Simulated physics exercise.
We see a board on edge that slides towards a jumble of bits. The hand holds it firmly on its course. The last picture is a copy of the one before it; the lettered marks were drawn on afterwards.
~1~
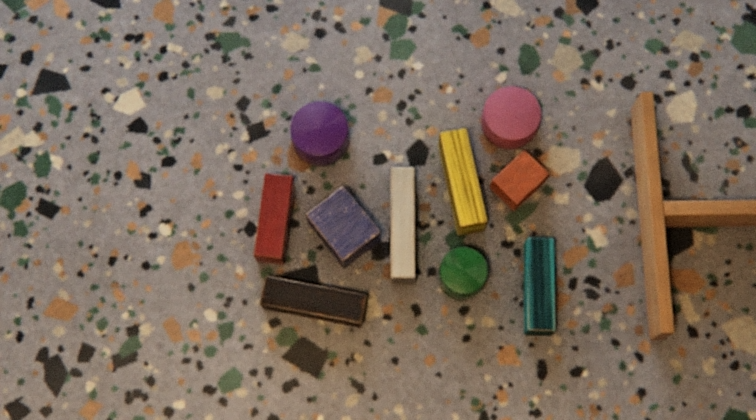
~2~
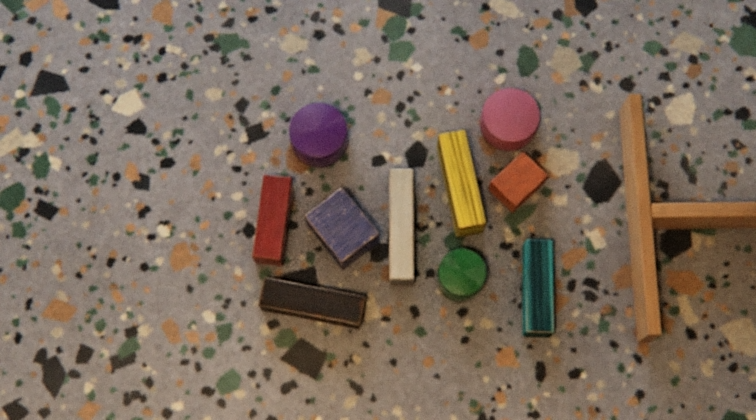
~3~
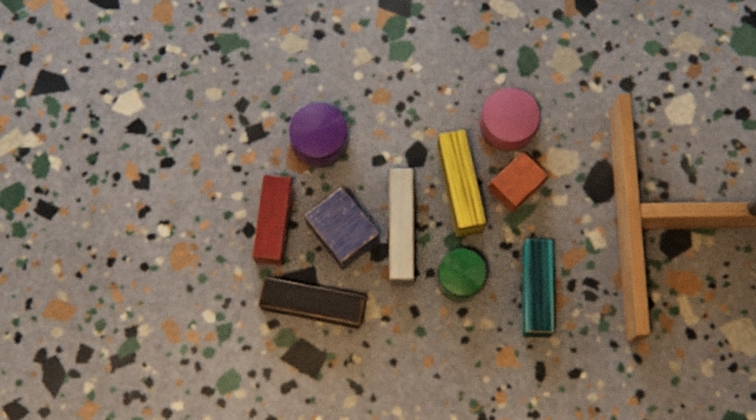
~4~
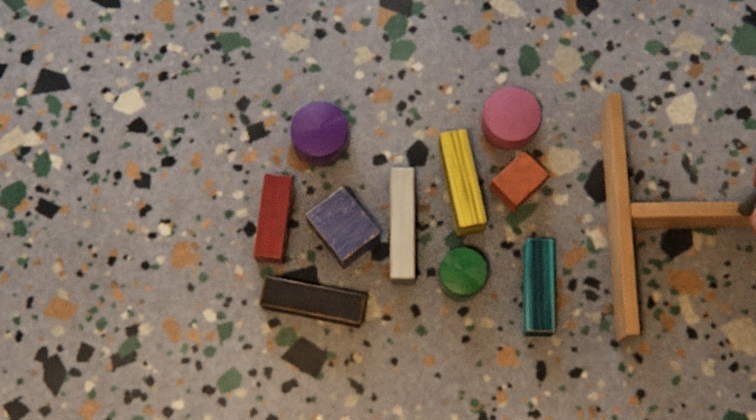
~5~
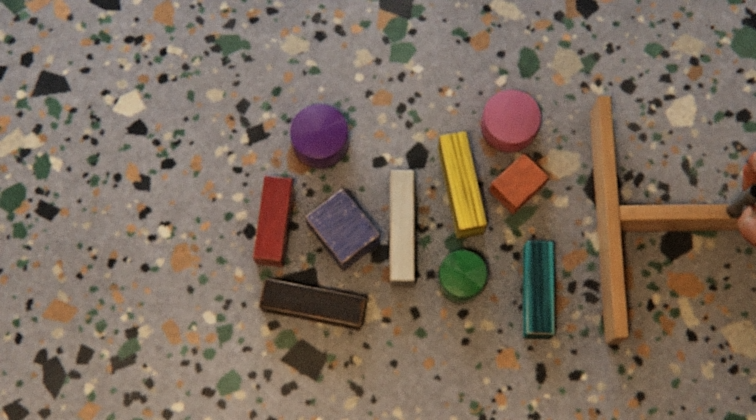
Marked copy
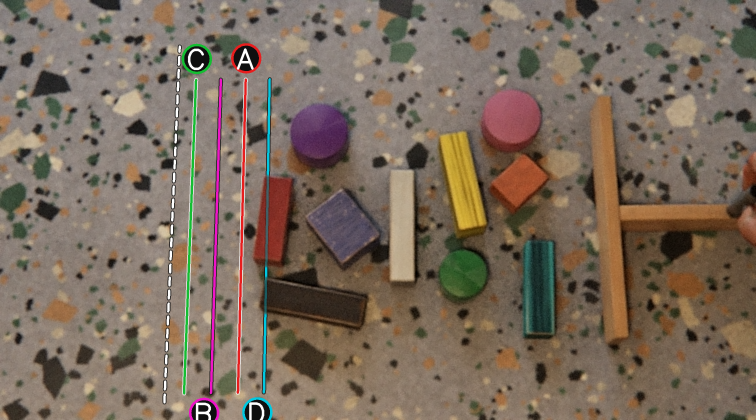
A wooden T-shaped board slides slowly left toward still, colourful blocks, a hand gripping its handle.
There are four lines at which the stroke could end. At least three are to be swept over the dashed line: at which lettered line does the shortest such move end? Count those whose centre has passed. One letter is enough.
Line A.
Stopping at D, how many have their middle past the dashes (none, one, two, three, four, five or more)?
It has two across.
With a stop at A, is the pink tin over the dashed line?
By then, no.
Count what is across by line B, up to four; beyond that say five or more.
It has five or more across.
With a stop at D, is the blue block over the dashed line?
Yes.
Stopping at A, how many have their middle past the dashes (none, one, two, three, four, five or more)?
It has five or more across.
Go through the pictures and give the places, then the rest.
The first picture shows white stick (403, 226); red bar (275, 220); blue block (344, 228).
The second picture shows board (645, 210); purple tin (319, 136).
The third picture shows board (634, 211); black bar (312, 304).
The fourth picture shows board (624, 210); yellow stick (462, 183).
The fifth picture shows board (613, 213); orange block (519, 184); white stick (402, 229); red bar (274, 222).
On the marked copy, A at (242, 230); B at (216, 230); C at (190, 230); D at (267, 229); the dashed line at (172, 216).
Taking A. A third of the way, board (481, 214); red bar (274, 222); black bar (313, 305); none across.
Two thirds of the way, board (347, 216); red bar (185, 219); blue block (222, 226); none across.
When it is over, board (242, 217); red bar (85, 219); blue block (121, 227); five across.
As for the rest, B gets seven across, but is farther than needed; C gets eight across, but is farther than needed; D gets only two across.
